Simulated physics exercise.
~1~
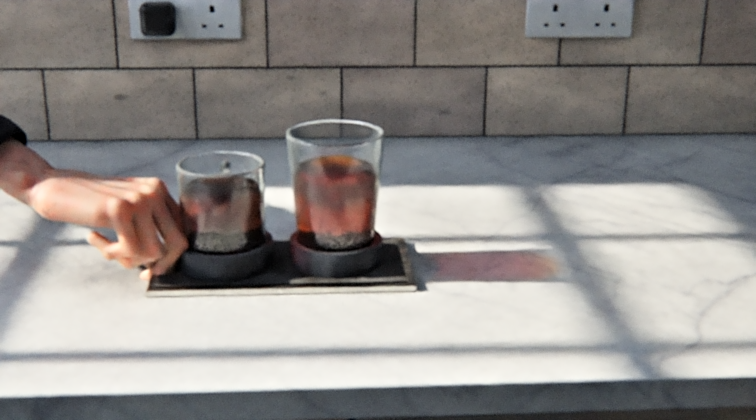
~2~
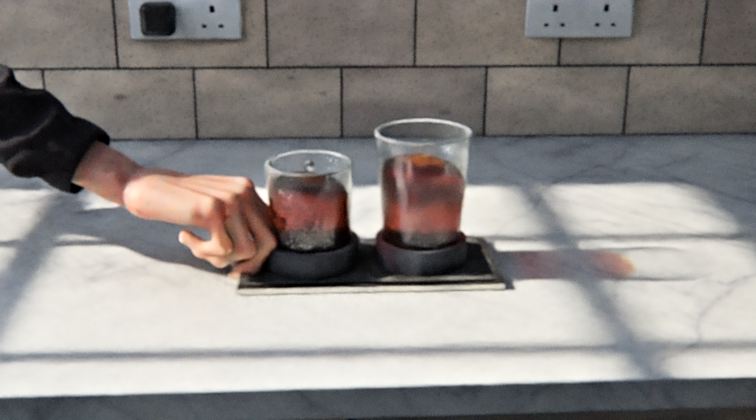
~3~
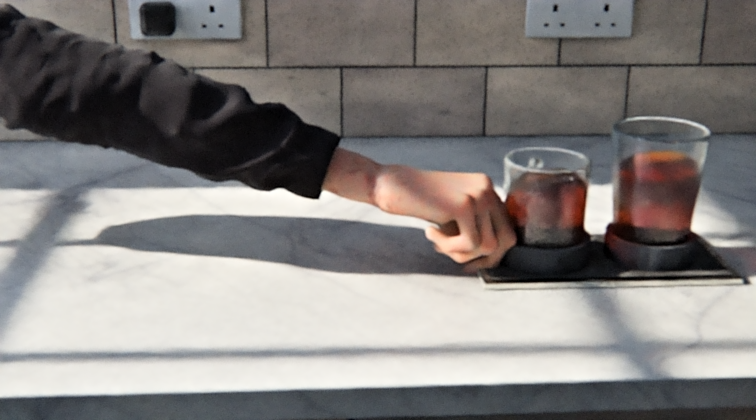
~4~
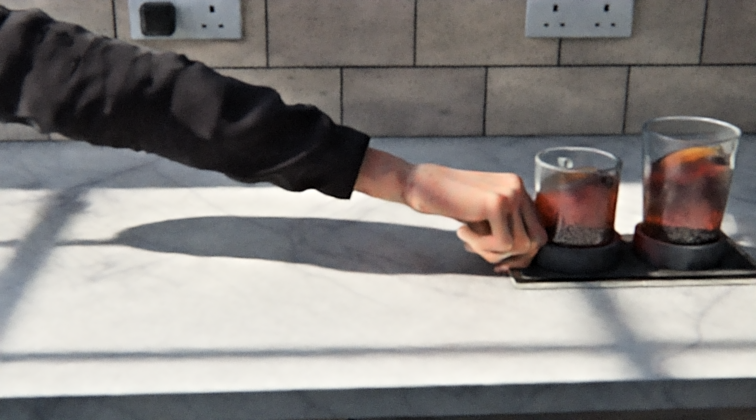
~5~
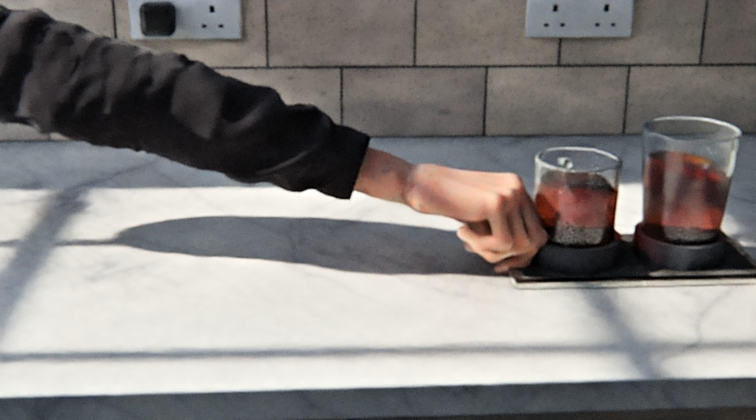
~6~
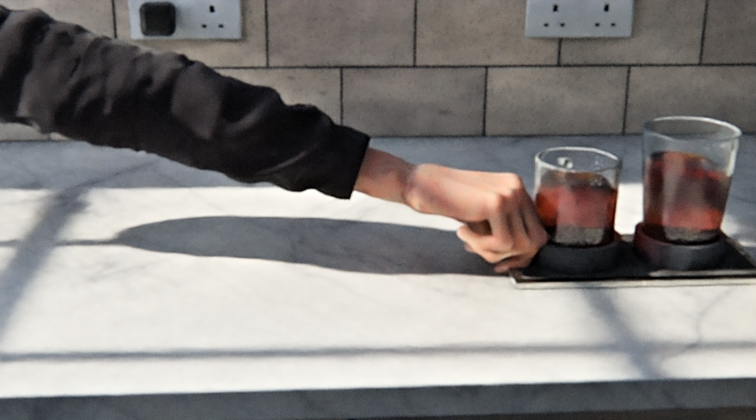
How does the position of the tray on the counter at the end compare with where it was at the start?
The tray starts left of the middle of the counter as seen in the view, and it ends far over to the right, close to the right edge of the view.
The clip opens with a hand at the left end of a dark tray on a pale marble counter, where a shorter glass and a taller one, both holding reddish-brown tea, sit in round black holders. The hand pushes the tray to the right, and a dark-sleeved arm stretches further into view behind it. The tray travels well across the counter, then slows and stops near the right edge of the view. The tea sits unevenly in the glasses as the tray halts, then calms. At the end the tray rests still, with the hand at its left end, both glasses upright and no spill visible.
